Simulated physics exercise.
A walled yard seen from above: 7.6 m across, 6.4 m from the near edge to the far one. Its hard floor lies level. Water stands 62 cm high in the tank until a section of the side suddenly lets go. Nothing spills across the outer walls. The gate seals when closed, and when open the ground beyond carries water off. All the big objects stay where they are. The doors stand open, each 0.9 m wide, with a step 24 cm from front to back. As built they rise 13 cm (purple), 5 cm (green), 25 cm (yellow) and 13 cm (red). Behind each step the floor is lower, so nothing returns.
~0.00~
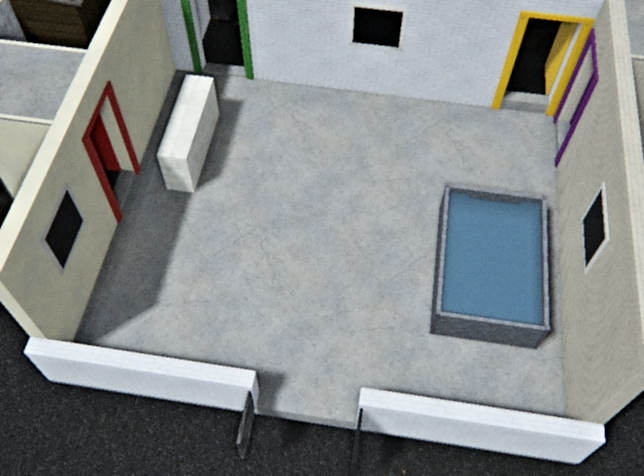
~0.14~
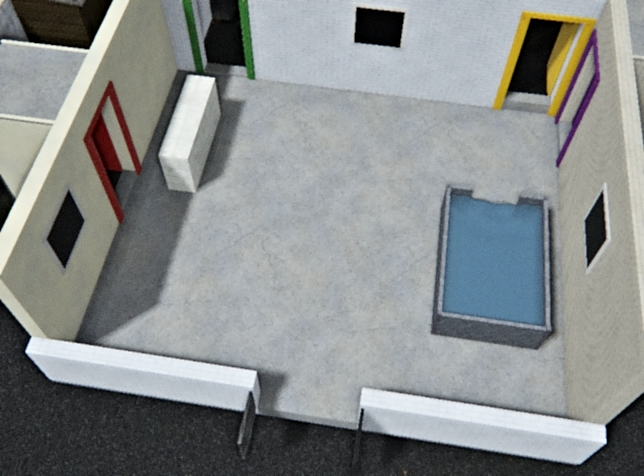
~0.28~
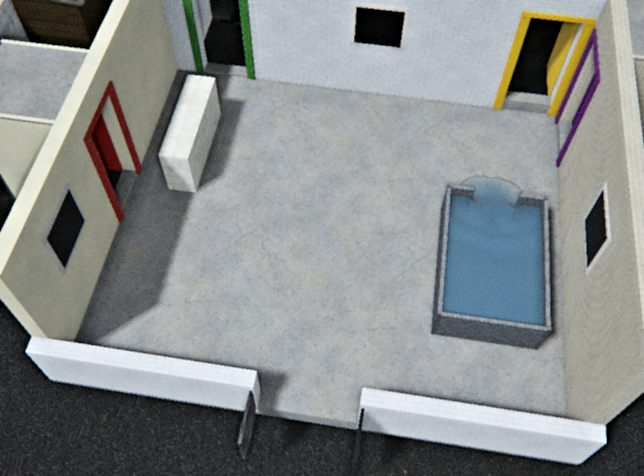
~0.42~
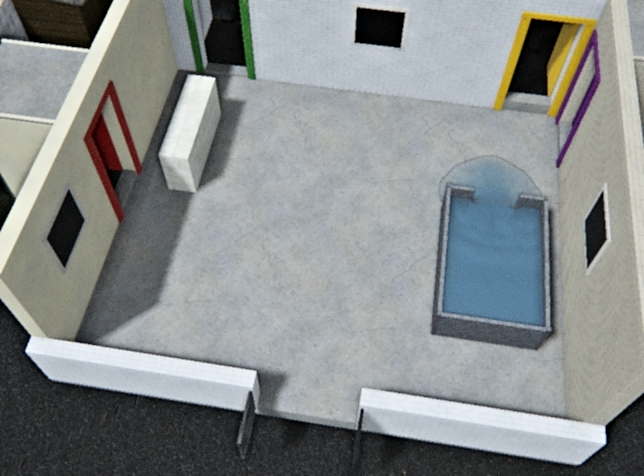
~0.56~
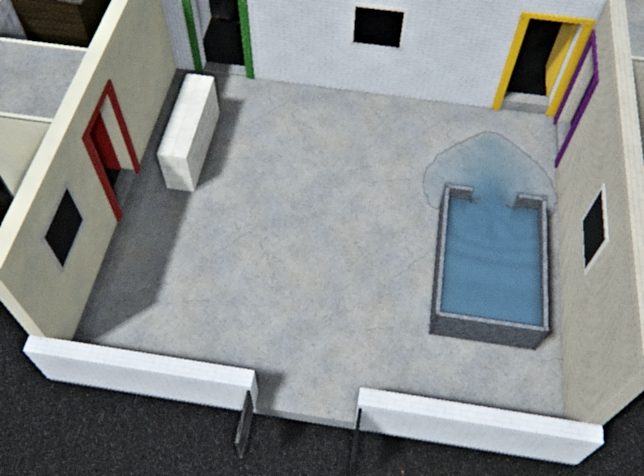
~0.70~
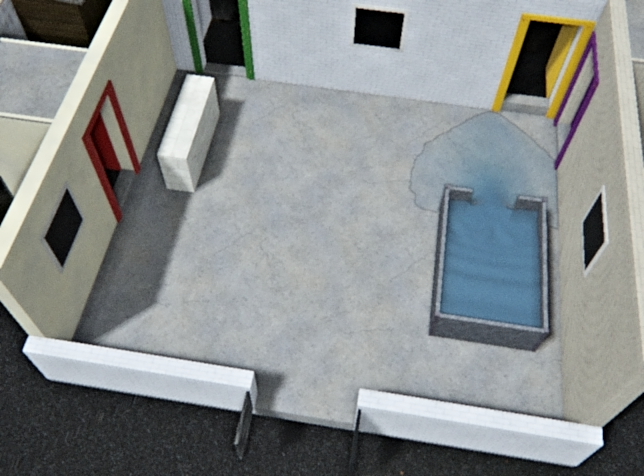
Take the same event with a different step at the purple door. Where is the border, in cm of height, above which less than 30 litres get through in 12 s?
Some 18 cm above the ground.
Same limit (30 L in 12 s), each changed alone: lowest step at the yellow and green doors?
Roughly 22 cm at yellow and 6.5 cm at green.
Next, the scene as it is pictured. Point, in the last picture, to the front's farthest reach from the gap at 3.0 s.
Around (229, 79).
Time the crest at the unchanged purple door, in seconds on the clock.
Near 2.6 s.
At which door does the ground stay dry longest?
Last comes the red one.
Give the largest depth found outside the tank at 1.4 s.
About 38 cm.
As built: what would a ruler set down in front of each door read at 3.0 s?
Depths in cm: Purple 23, green 1, yellow 23, red 0.
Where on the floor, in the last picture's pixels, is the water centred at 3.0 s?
Around (470, 211).
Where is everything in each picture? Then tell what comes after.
In the first frame, still water, 62 cm deep, in the tank at (493, 255); the purple door at (573, 105) is dry.
In the second frame, the front is at a hidden place, 0.3 m from the gap on the far side; 0.2 m2 of floor is wet, 62 cm left at the back.
In the third frame, the gap is on the far side, the front 0.8 m out at (481, 180); the back of the tank holds 62 cm.
In the fourth frame, water pours out on the far side and has run 1.3 m, to (492, 159); about 6 cm deep outside, 62 cm at the back.
In the fifth frame, the front is at (485, 136), 1.9 m from the gap on the far side; 2.9 m2 of floor is wet, 62 cm left at the back.
In the sixth frame, the front is at (486, 116), 2.4 m from the gap on the far side; 4.3 m2 of floor is wet, 61 cm left at the back; the purple door at (573, 108), 2.3 m from the gap, is still 0.4 m from the nearest water.
After 1.4 s water covers 15 % of the floor, deepest (38 cm) near (555, 121); 16 cm at the purple door, 0 litres in over its 13 cm step.
After 3.0 s water covers 25 % of the floor, deepest (25 cm) near (555, 121); 23 cm at the purple door, 45 litres in over its 13 cm step.
After 12.0 s water covers 90 % of the floor, deepest (8 cm) near (65, 360); 7 cm at the purple door, 96 litres in over its 13 cm step.
At the purple door as built, the water arrived by 0.9 s and peaked near 24 cm at 2.6 s.
Run again over the same 12 s with other heights there, 64 litres in over 15 cm, 19 litres over 20.5 cm. The limit of 30 litres is kept from about 18 cm up.
